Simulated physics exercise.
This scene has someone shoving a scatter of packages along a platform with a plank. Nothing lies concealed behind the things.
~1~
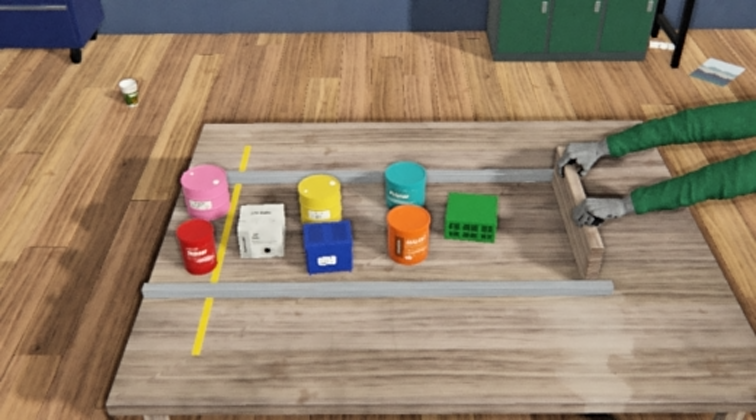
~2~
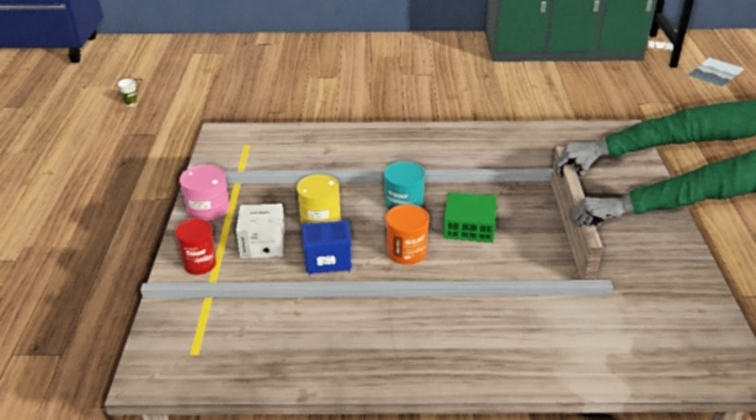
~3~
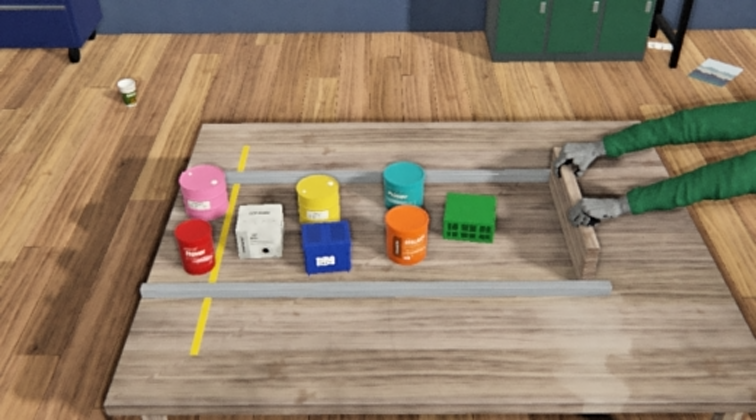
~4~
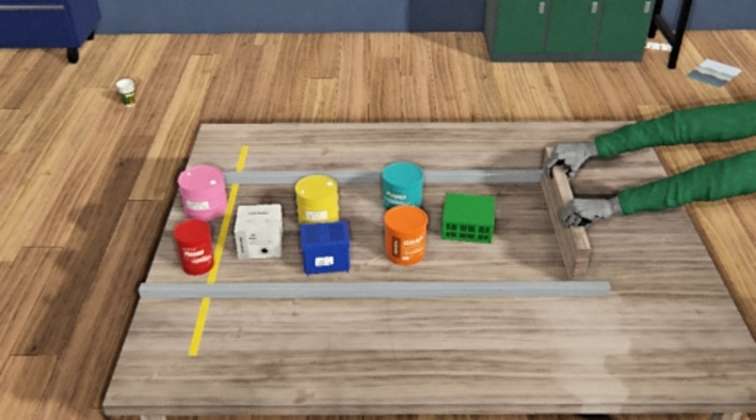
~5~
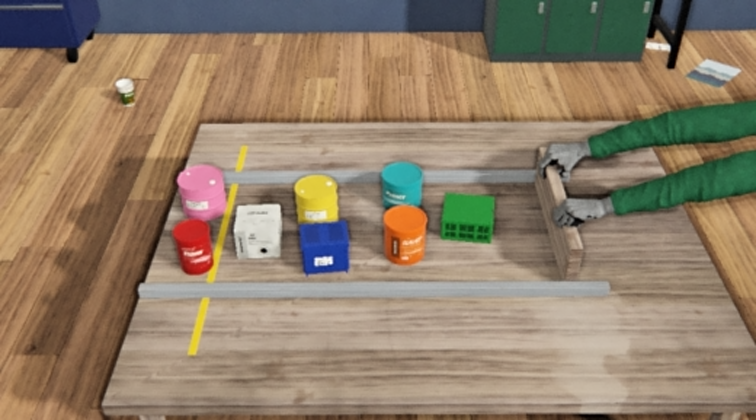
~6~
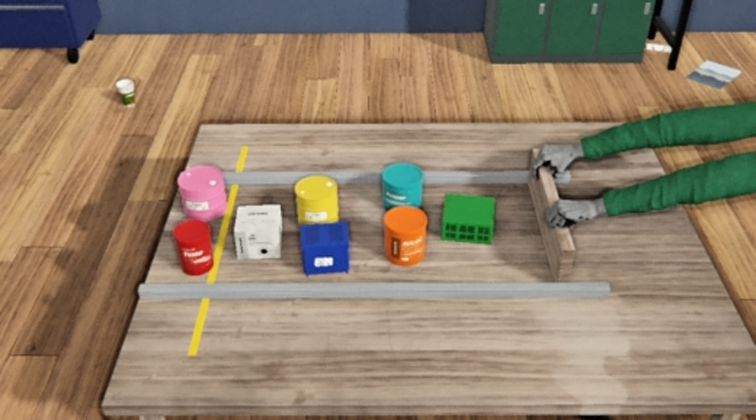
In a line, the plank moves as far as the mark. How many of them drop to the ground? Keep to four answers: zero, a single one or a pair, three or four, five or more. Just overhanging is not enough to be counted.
The answer is three or four.
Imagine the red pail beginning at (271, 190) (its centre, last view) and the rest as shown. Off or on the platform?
Placed like that, it is still there afterwards.
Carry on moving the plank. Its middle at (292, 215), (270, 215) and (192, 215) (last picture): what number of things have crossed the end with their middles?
In order: 0, 0, 5.
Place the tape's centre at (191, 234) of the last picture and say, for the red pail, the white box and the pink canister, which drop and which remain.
In the end the red pail drops, the white box drops and the pink canister drops.
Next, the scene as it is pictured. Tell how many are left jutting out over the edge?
The overhang total is 1.
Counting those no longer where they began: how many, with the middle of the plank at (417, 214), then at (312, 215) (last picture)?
The count reaches 3 first and 6 second.
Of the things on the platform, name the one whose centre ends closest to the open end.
Answer: The blue tote.
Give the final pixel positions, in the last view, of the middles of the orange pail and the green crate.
Orange pail at (194, 240), green crate at (199, 220).
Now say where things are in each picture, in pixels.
In the first picture, pink canister (206, 193); red pail (198, 248); white box (262, 231); plank (575, 212); tape (226, 233).
In the second picture, red pail (197, 247); plank (574, 212).
In the third picture, white box (261, 231); yellow canister (319, 203).
In the fourth picture, pink canister (204, 193); orange pail (405, 236).
In the fifth picture, red pail (194, 248); green crate (468, 218).
In the sixth picture, pink canister (203, 193); red pail (195, 248); white box (259, 232); plank (549, 214); tape (223, 233).
Early on, none off yet; pink canister at rest near (203, 193); red pail at rest near (195, 248); white box at rest near (259, 232).
A while later, none off yet; pink canister travelled a little near (186, 190); red pail travelled a little near (173, 250); white box travelled about its own width near (210, 235).
Finally, the number that fall off is three or four; lost, yellow canister, white box, red pail and pink canister.
